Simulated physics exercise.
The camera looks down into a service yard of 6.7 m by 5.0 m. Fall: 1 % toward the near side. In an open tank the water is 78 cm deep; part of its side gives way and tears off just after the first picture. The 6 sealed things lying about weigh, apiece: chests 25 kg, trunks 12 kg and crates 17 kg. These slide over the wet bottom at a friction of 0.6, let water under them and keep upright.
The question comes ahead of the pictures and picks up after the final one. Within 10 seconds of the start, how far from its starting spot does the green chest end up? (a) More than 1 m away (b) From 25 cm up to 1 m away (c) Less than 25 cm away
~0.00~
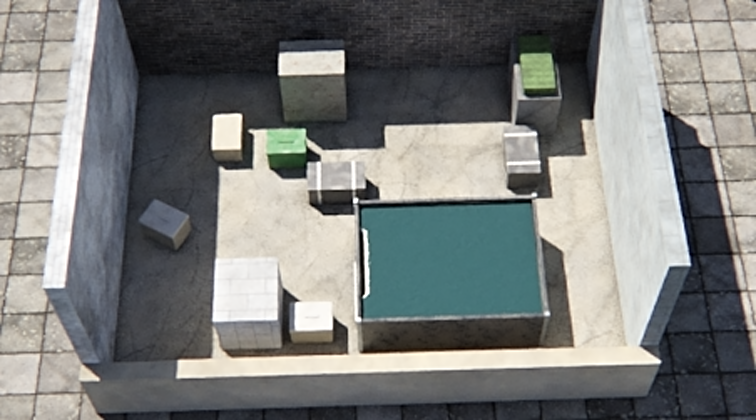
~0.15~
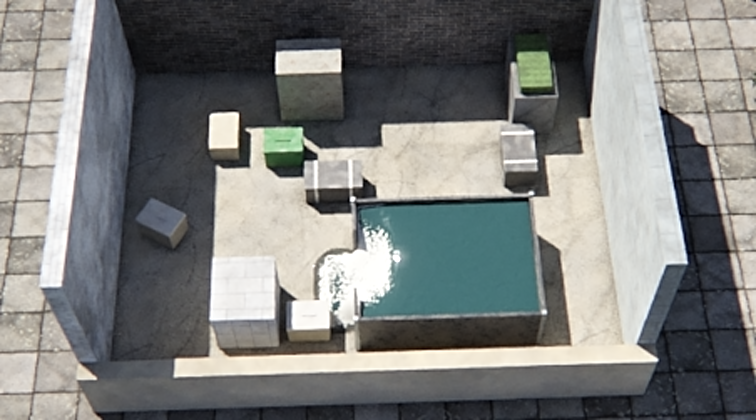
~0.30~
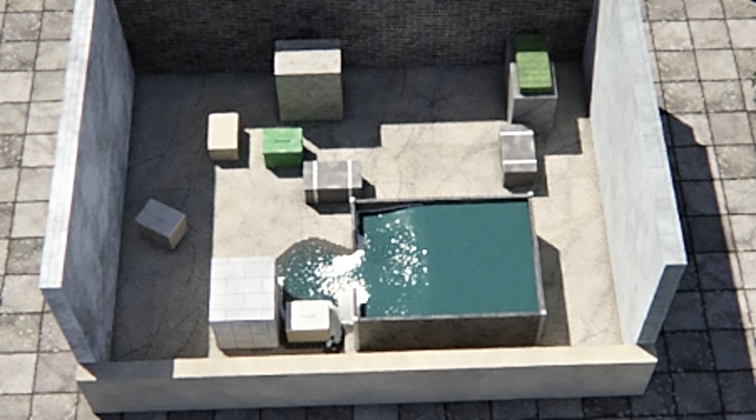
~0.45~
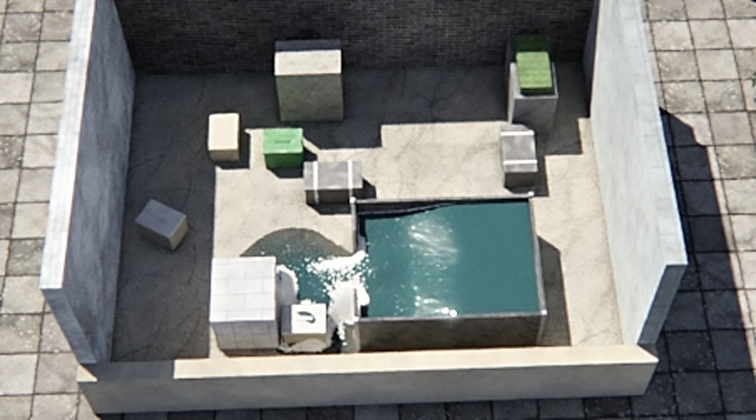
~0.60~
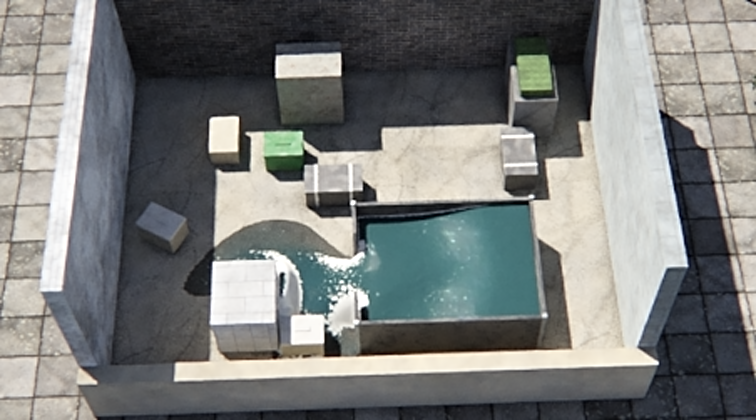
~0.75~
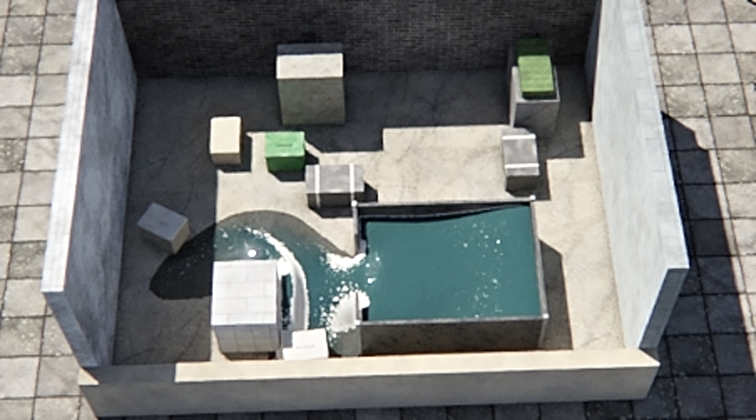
More than 1 m away.
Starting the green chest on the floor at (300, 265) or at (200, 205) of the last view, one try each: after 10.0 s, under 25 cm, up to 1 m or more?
Taken in turn, it is carried a long way and then is carried a long way.
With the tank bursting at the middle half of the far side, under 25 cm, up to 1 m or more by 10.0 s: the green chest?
The green chest drifts a modest way.
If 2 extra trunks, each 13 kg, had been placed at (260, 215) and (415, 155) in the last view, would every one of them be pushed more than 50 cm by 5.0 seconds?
Lab note - in order: Above threshold / below threshold.
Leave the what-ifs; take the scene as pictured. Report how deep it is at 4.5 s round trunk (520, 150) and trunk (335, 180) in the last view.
First roughly 1 cm, second roughly 3 cm.
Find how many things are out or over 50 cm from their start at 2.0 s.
Tally at that time: 1.
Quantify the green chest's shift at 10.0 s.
Roughly 140 centimetres.
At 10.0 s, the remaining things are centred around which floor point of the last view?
Mean position: Approximately (334, 216).
After 2.0 s the green chest is near (284, 144), 0.0 m from its start, aground; 0 afloat.
After 4.5 s the green chest is near (285, 141), 0.1 m from its start, aground; 2 afloat.
After 7.0 s the green chest is near (348, 139), 0.9 m from its start, aground; 3 afloat.
After 10.0 s the green chest is near (387, 146), 1.5 m from its start, aground; 3 afloat.
